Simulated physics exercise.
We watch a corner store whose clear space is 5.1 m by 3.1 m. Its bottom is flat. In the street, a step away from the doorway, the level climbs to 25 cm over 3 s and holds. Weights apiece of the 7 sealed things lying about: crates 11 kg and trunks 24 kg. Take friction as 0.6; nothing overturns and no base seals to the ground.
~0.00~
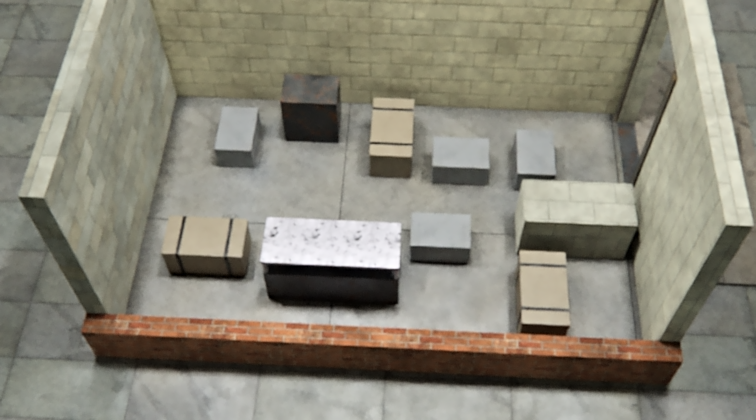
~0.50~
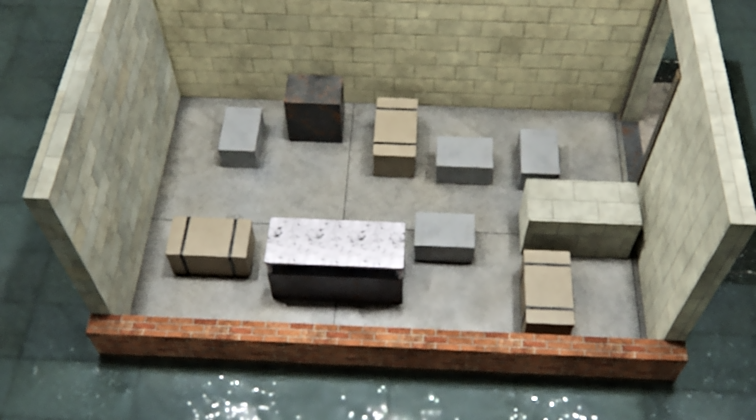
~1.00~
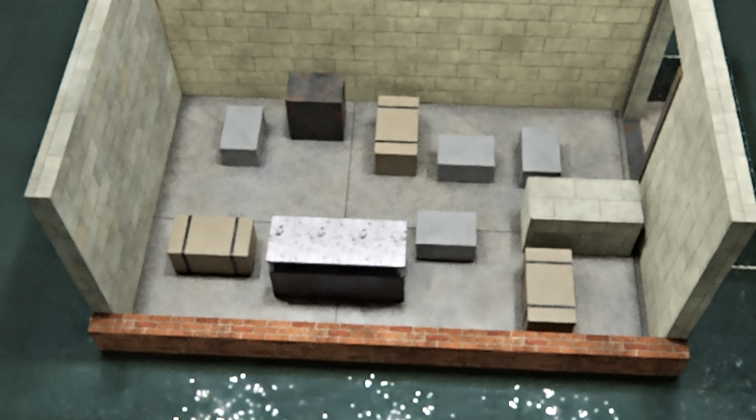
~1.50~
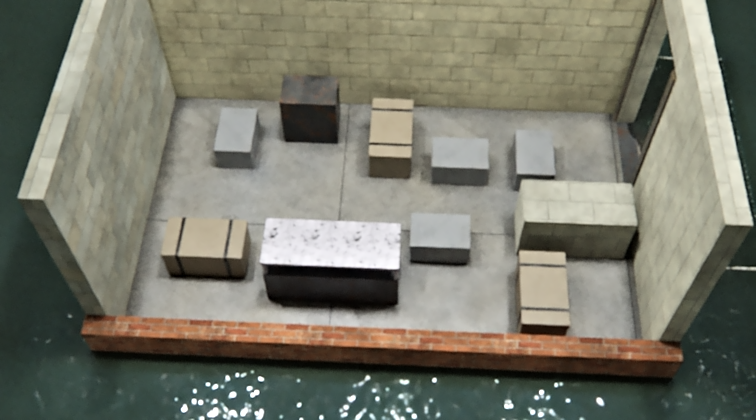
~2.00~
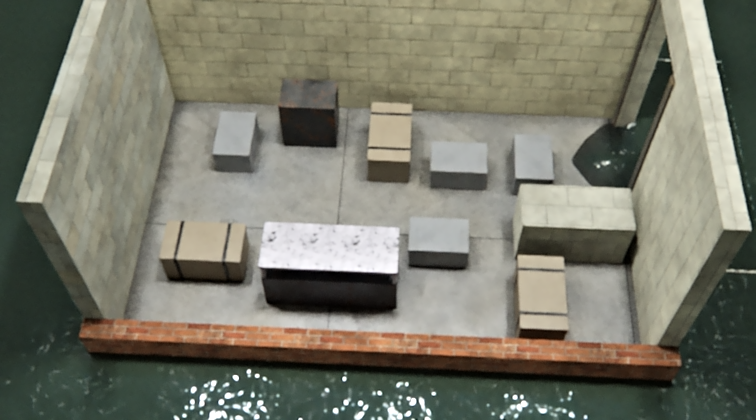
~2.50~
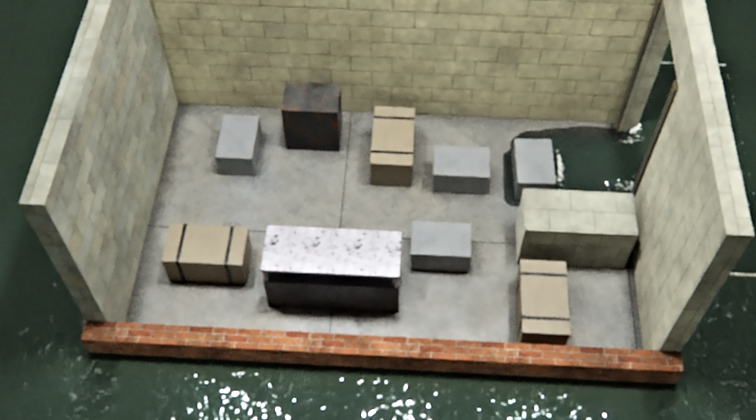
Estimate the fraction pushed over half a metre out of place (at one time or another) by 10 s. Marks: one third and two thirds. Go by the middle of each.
Share: At least two thirds.
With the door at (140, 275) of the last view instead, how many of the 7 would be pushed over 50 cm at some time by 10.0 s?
Then 5.
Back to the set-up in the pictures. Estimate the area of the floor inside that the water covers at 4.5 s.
Roughly 7.0 m2.
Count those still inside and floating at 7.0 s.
I count 4.
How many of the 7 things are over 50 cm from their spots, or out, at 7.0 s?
By then 3.
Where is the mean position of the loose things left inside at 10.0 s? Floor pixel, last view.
Around (287, 247).
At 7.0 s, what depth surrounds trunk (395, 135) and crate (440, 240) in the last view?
Roughly 10 and 3 cm.
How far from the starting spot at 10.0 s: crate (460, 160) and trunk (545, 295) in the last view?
In turn: 350 cm, 0 cm.
After 3.5 s 0 of 7 are over 50 cm from their spots; 0 afloat.
After 4.5 s 2 of 7 are over 50 cm from their spots; 2 afloat.
After 7.0 s 3 of 7 are over 50 cm from their spots; 4 afloat.
After 10.0 s 6 of 7 are over 50 cm from their spots, and 6 have been at some point; 5 afloat.
